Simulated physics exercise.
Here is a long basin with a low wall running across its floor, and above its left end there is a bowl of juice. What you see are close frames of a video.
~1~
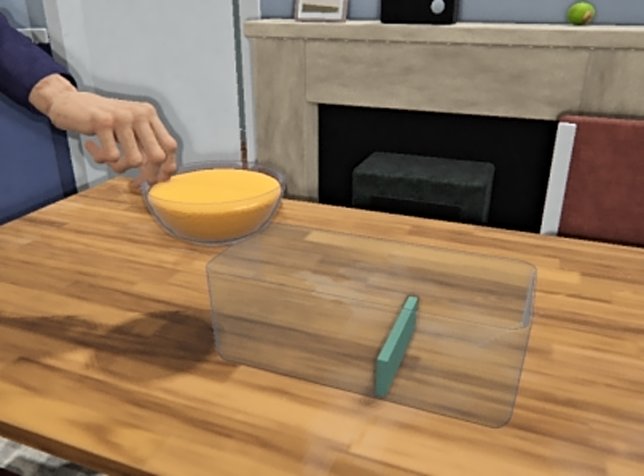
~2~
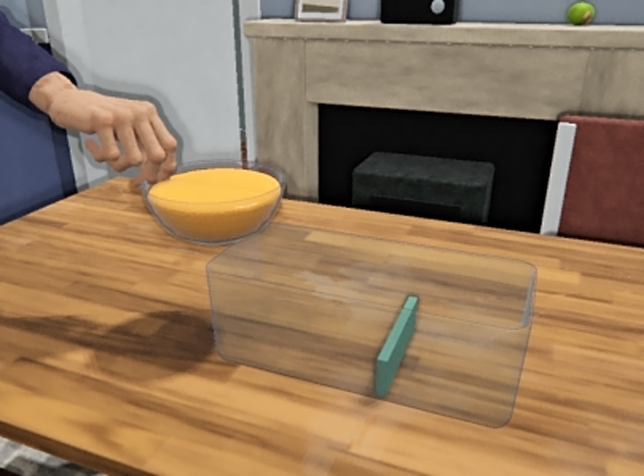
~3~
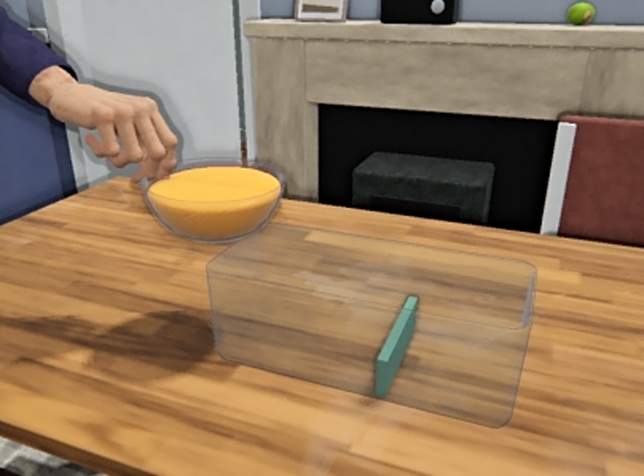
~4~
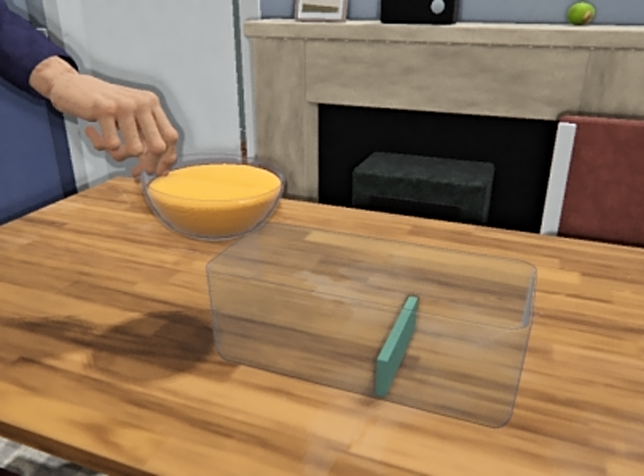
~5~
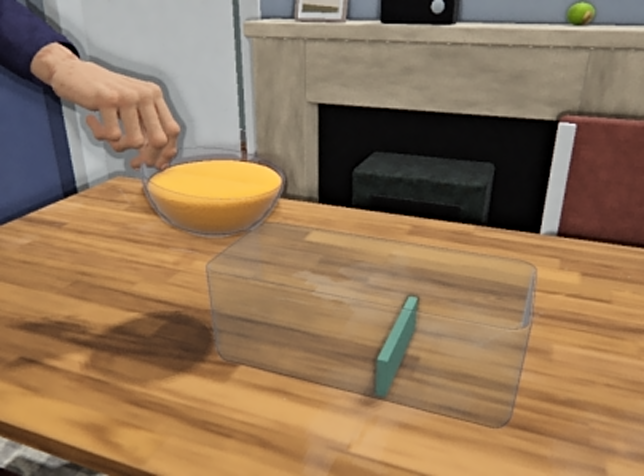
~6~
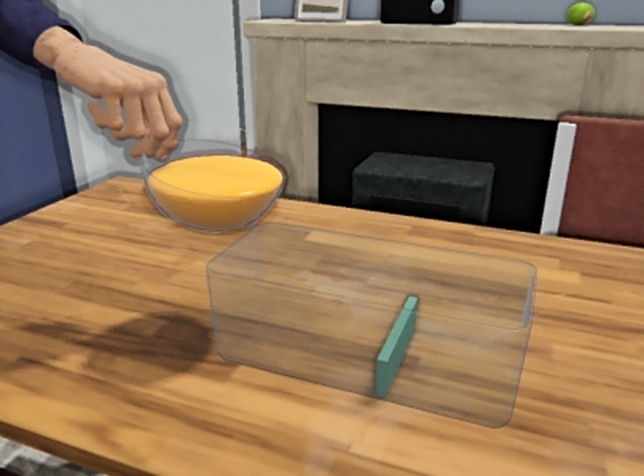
A hand at the left slowly tilts a glass bowl of orange juice slightly rightward.
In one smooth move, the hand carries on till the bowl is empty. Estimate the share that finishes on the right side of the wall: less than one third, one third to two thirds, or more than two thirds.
The right side ends up with less than one third.
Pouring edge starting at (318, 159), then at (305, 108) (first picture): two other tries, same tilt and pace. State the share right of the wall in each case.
Close to 65 % for the first start and close to 65 % for the second.
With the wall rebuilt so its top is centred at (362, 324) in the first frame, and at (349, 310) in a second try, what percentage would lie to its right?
Note: Roughly 40 % in case one, 60 % in case two.
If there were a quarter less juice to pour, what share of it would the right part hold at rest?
Roughly 5 in a hundred.
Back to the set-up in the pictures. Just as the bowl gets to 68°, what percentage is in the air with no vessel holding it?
Estimate: Some 35 per cent.
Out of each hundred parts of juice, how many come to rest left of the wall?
That works out near 95 in every hundred.
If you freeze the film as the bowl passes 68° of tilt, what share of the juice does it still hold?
I'd put it at some 30 in a hundred.
A moment on, the bowl is tipped part way and 29 per cent is still to pour, 37 is left of the wall and 0 right of it.
Next, the bowl is tipped right over and 0 per cent is still to pour, 94 is left of the wall and 4 right of it.
Then the bowl is tipped right over and 0 per cent is still to pour, 95 is left of the wall and 4 right of it.
Later the bowl is tipped right over and 0 per cent is still to pour, 95 is left of the wall and 5 right of it.
At rest 95 per cent lies left of the wall, 4 right of it and 0 outside.
